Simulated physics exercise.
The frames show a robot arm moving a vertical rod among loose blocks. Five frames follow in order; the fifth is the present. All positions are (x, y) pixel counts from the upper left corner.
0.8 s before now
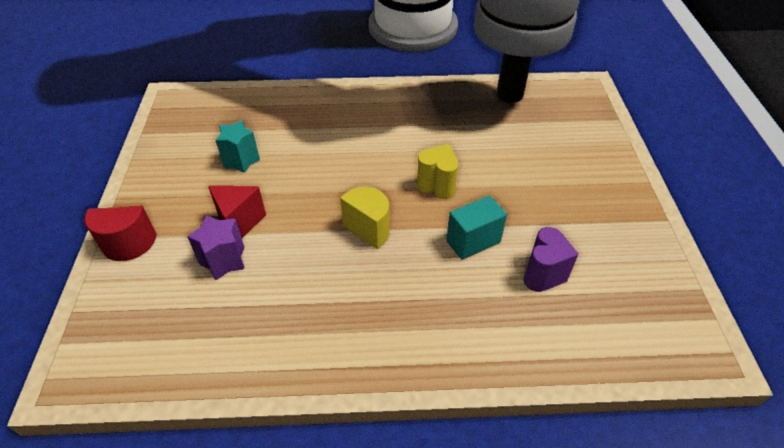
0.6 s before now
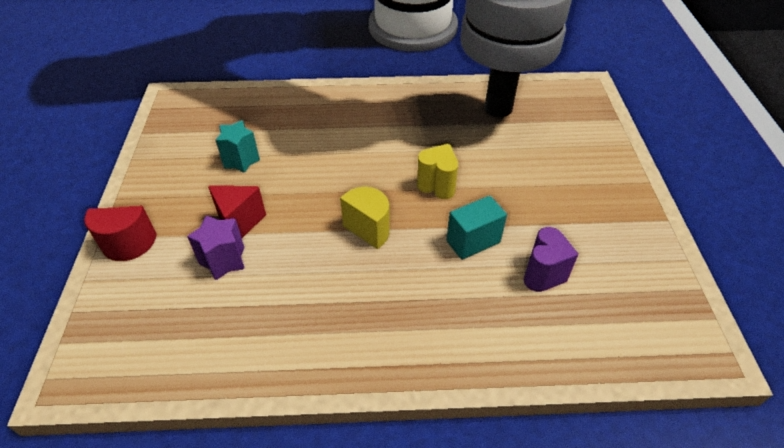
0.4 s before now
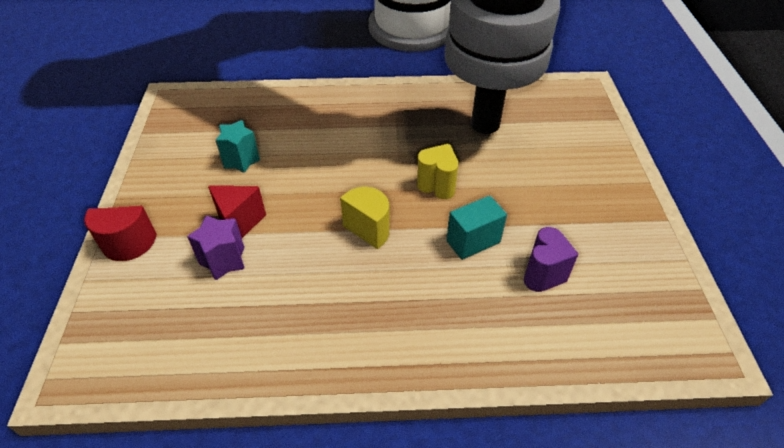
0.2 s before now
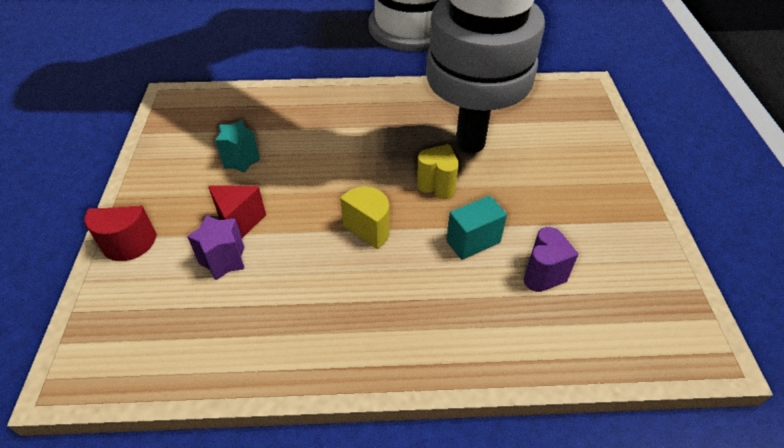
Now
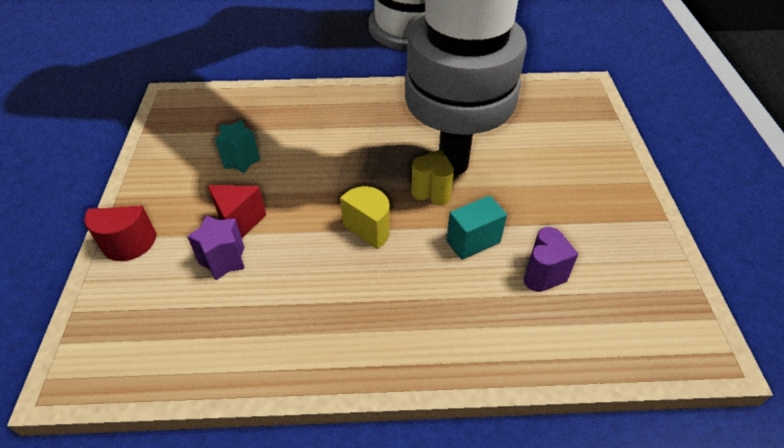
Robot arm lowering a black rod toward the viewer and left across a wooden board, nudging a yellow heart-shaped block slightly.
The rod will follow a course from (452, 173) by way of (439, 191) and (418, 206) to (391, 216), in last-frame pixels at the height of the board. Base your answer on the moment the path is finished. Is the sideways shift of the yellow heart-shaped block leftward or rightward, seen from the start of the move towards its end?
It moves over to the left.
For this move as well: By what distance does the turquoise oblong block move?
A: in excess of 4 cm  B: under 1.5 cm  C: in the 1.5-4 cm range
My pick is B.
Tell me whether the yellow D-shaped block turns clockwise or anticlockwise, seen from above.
It swings round clockwise.
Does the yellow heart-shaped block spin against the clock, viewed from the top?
Short answer: Yes.
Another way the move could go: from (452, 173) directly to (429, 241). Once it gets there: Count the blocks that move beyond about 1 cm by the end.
I'm going with one.
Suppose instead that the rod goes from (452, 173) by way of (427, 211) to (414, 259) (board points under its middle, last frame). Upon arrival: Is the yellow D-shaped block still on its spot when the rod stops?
Short answer: No.
On the path given first. Halfway along, rod (429, 191); yellow heart-shaped block (410, 188), turned 30° anticlockwise.
At the end, rod (391, 208); yellow D-shaped block (348, 211), turned 55° clockwise; yellow heart-shaped block (384, 212), turned 60° anticlockwise; turquoise oblong block in place.
